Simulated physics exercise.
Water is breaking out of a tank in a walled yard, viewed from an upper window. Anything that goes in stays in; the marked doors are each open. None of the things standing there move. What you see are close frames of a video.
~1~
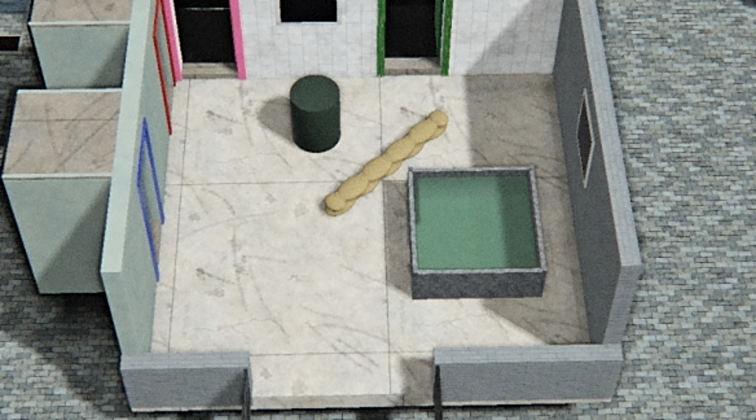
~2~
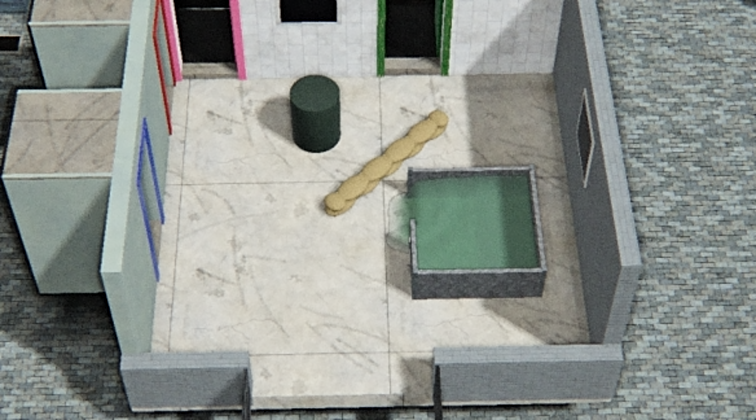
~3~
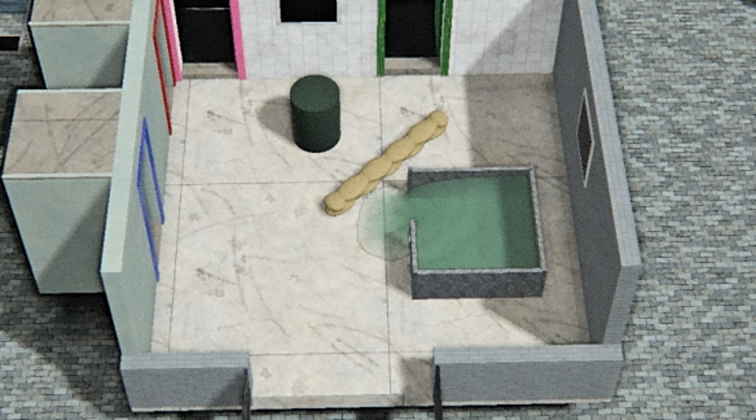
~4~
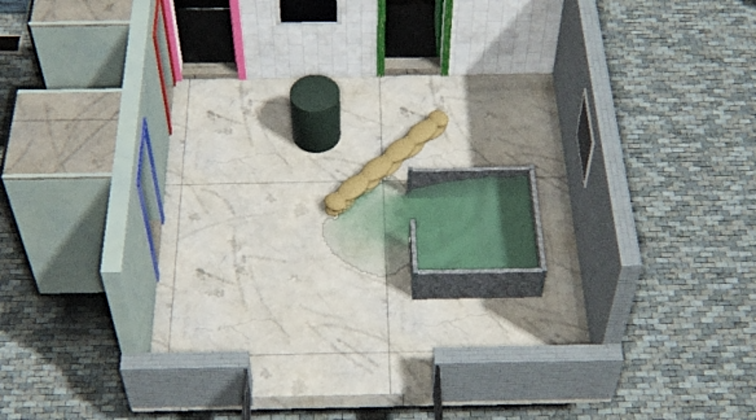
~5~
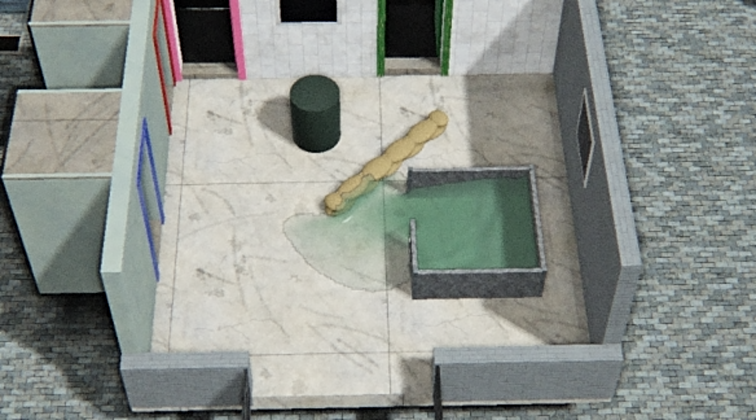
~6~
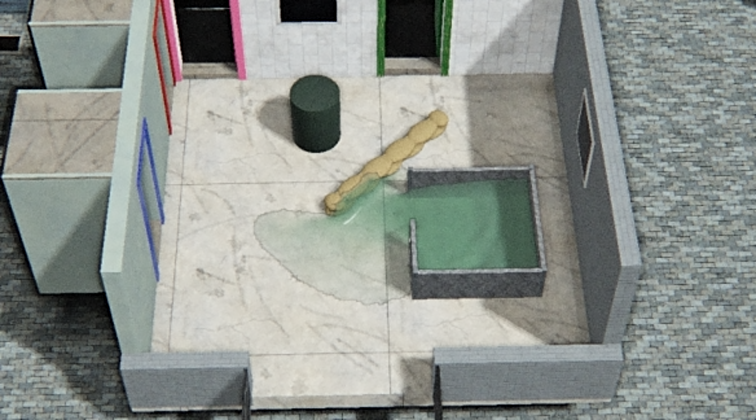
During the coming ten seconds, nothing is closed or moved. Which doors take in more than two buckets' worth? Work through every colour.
Pink door: Not over the line on that one; red door: Not over the line on that one; green door: Not over the line on that one; blue door: Not over the line on that one.
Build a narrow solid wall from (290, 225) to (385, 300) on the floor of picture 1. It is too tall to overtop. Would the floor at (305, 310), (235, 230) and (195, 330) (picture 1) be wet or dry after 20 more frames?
Taking the points in the order given, they are high and dry, high and dry and high and dry.
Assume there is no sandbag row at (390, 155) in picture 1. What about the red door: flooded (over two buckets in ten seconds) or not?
I reckon the red one overshoots the threshold this time.
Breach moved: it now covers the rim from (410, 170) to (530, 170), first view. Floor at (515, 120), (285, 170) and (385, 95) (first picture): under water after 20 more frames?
The first point is soaked, the second spared, the third soaked.
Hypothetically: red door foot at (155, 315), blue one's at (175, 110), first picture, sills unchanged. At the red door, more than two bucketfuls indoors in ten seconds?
As far as I can tell, the red door comes in higher.
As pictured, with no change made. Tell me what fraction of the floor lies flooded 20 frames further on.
Around 45 percent.
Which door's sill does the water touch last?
Answer - the green one.
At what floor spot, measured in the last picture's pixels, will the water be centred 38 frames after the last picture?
Close to (348, 240), I reckon.
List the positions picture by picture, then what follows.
The first frame shows still water in the water tank at (475, 222).
In the second frame, water pours out at (413, 213) and has run to (403, 247).
In the third frame, water pours out at (413, 214) and has run to (365, 242).
In the fourth frame, the front is at (328, 229), out from the gap at (413, 215).
In the fifth frame, water pours out at (413, 215) and has run to (291, 230).
In the sixth frame, water pours out at (413, 214) and has run to (262, 234).
A moment on, water covers 20 % of the floor; the pink door not reached, the red door not reached, the green door not reached, the blue door wet at the sill, nothing in.
Next, water covers 45 % of the floor; the pink door not reached, the red door not reached, the green door not reached, the blue door wet at the sill, nothing in.
Then, water covers 45 % of the floor; the pink door not reached, the red door not reached, the green door not reached, the blue door under two buckets in.
Later, water covers 65 % of the floor; the pink door wet at the sill, nothing in, the red door wet at the sill, nothing in, the green door wet at the sill, nothing in, the blue door under two buckets in.
In the end, water covers 85 % of the floor; the pink door wet at the sill, nothing in, the red door under two buckets in, the green door wet at the sill, nothing in, the blue door under two buckets in.
